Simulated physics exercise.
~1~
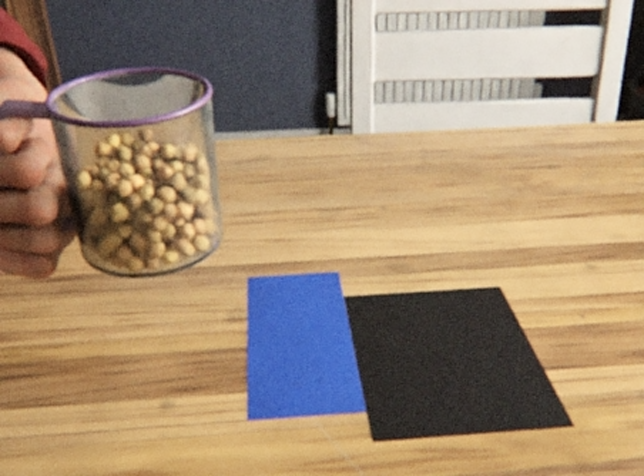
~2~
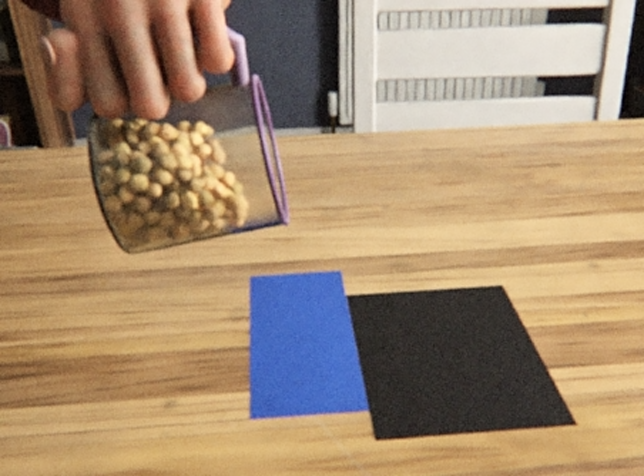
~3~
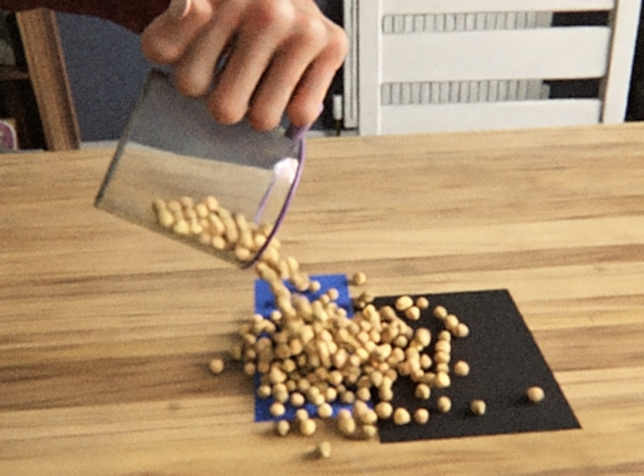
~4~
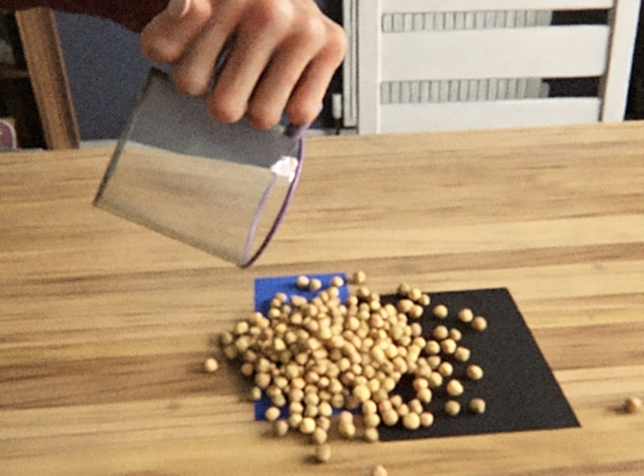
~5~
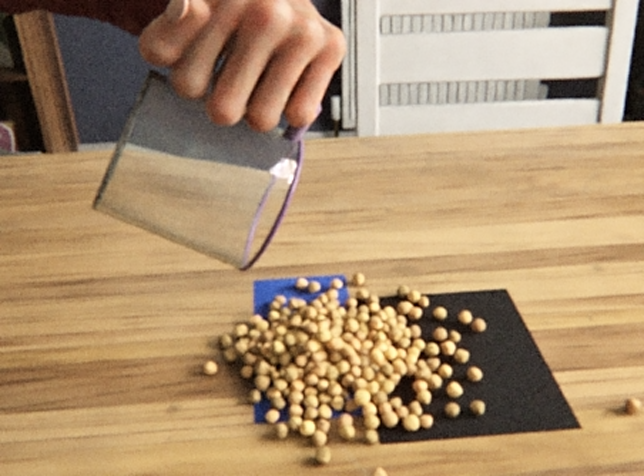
On a wooden table, a hand tips a clear cup, spilling chickpeas across blue and black mats.
